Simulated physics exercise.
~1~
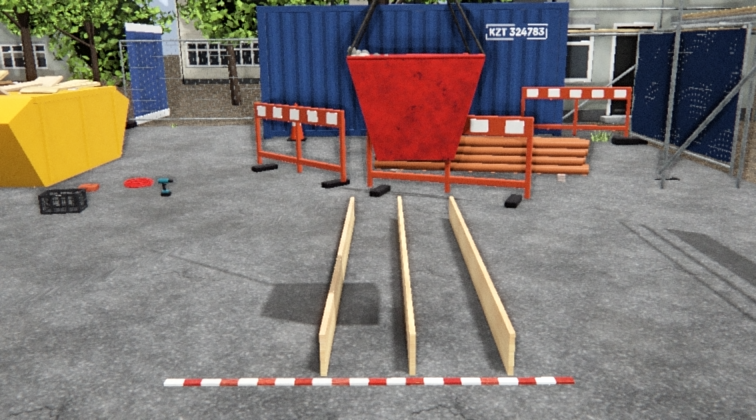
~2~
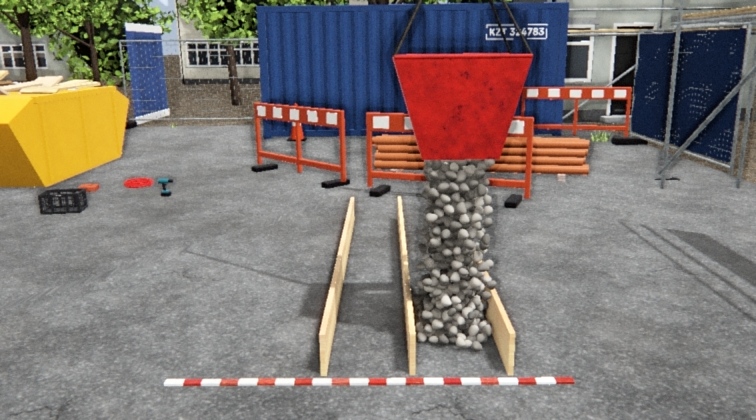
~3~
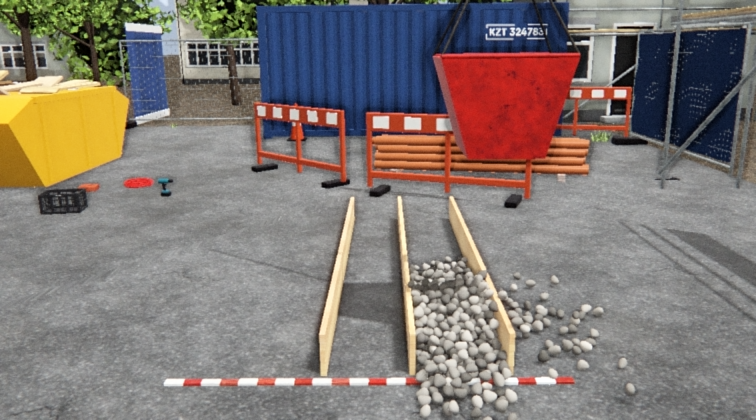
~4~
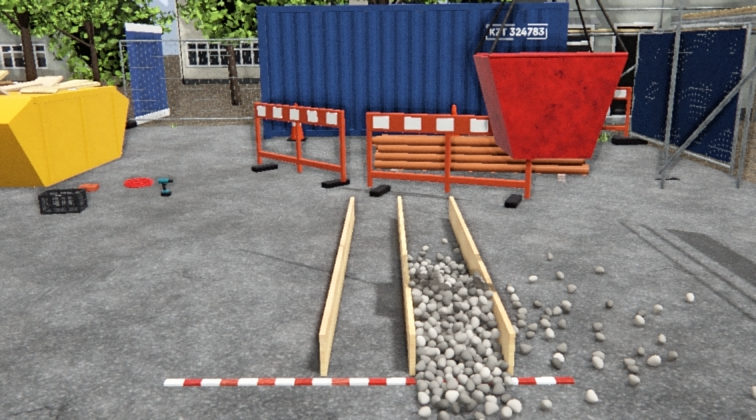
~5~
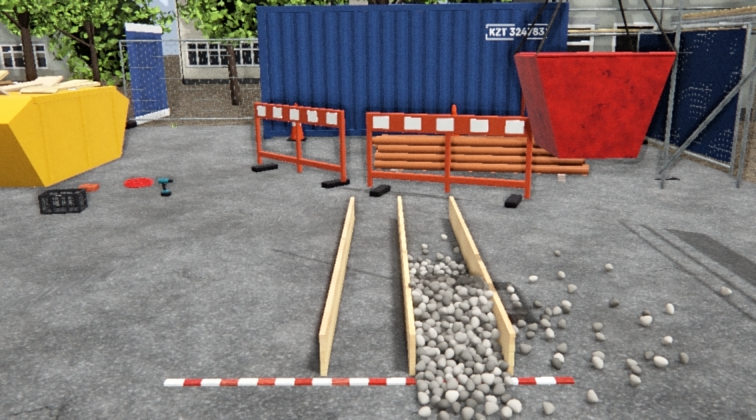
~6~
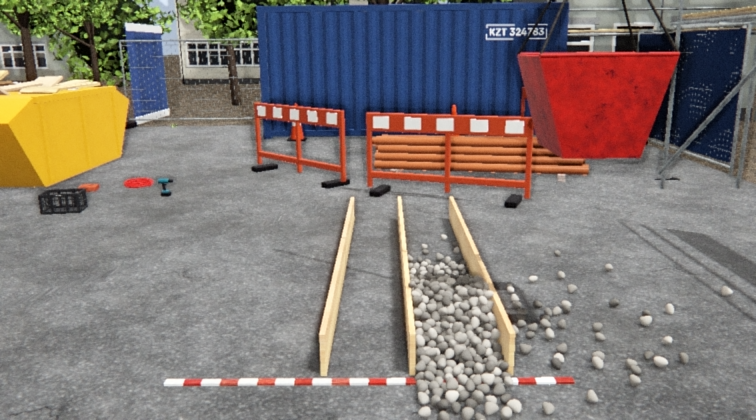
Red skip moving right on a crane, dropping grey stones mostly between the right-hand boards, a few scattering beyond them.
